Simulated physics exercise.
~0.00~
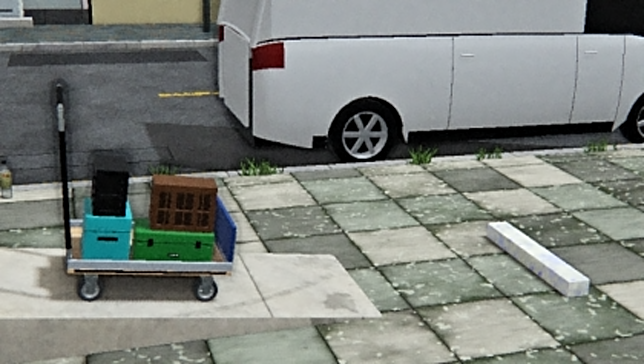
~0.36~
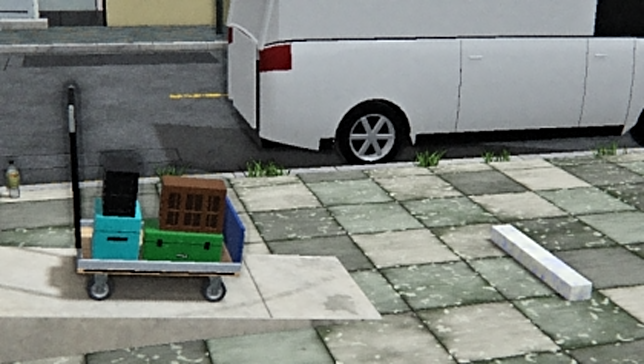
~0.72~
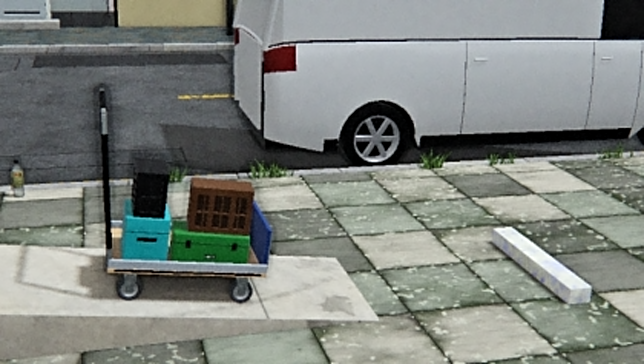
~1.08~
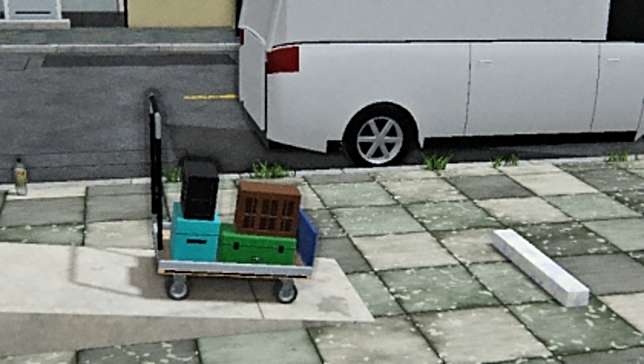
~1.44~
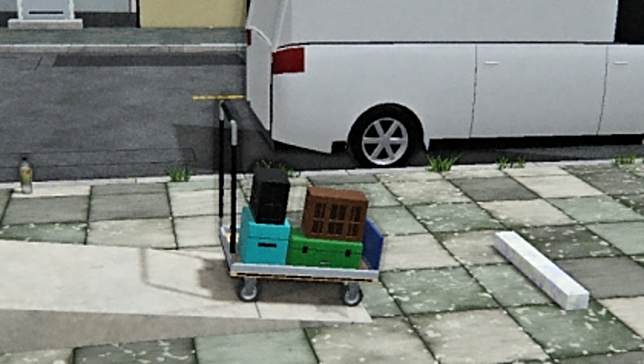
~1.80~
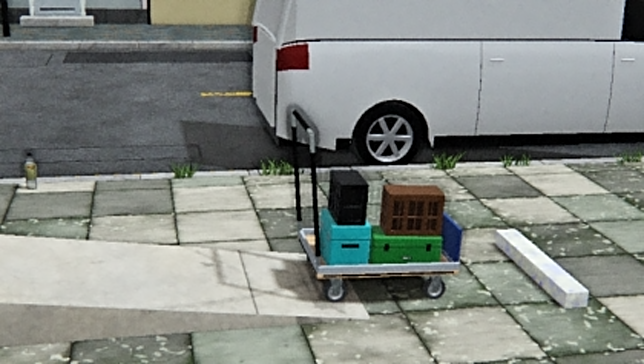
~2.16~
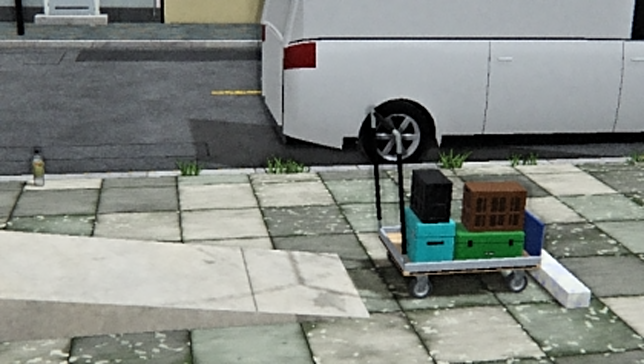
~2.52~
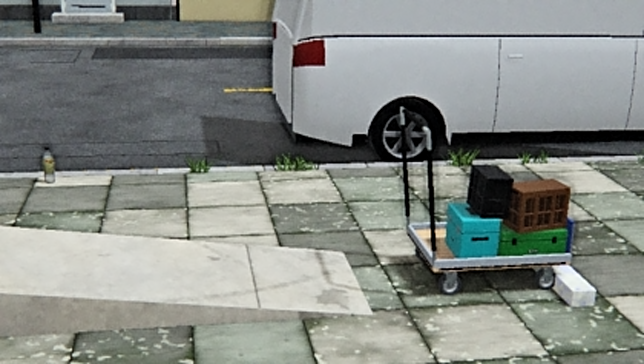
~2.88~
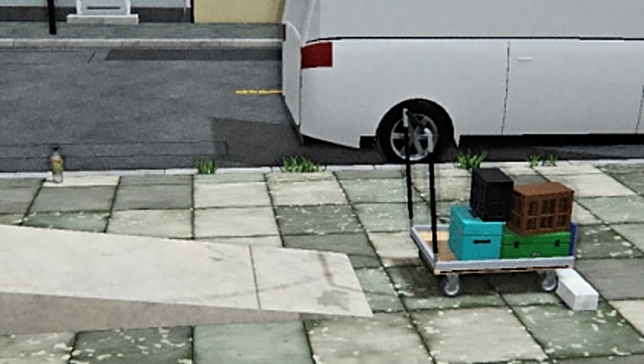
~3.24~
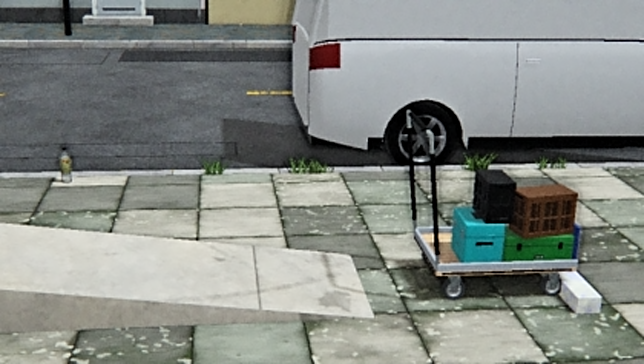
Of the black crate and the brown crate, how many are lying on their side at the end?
None of them are. Both the black crate and the brown crate stay upright on the trolley after it stops at the kerb.
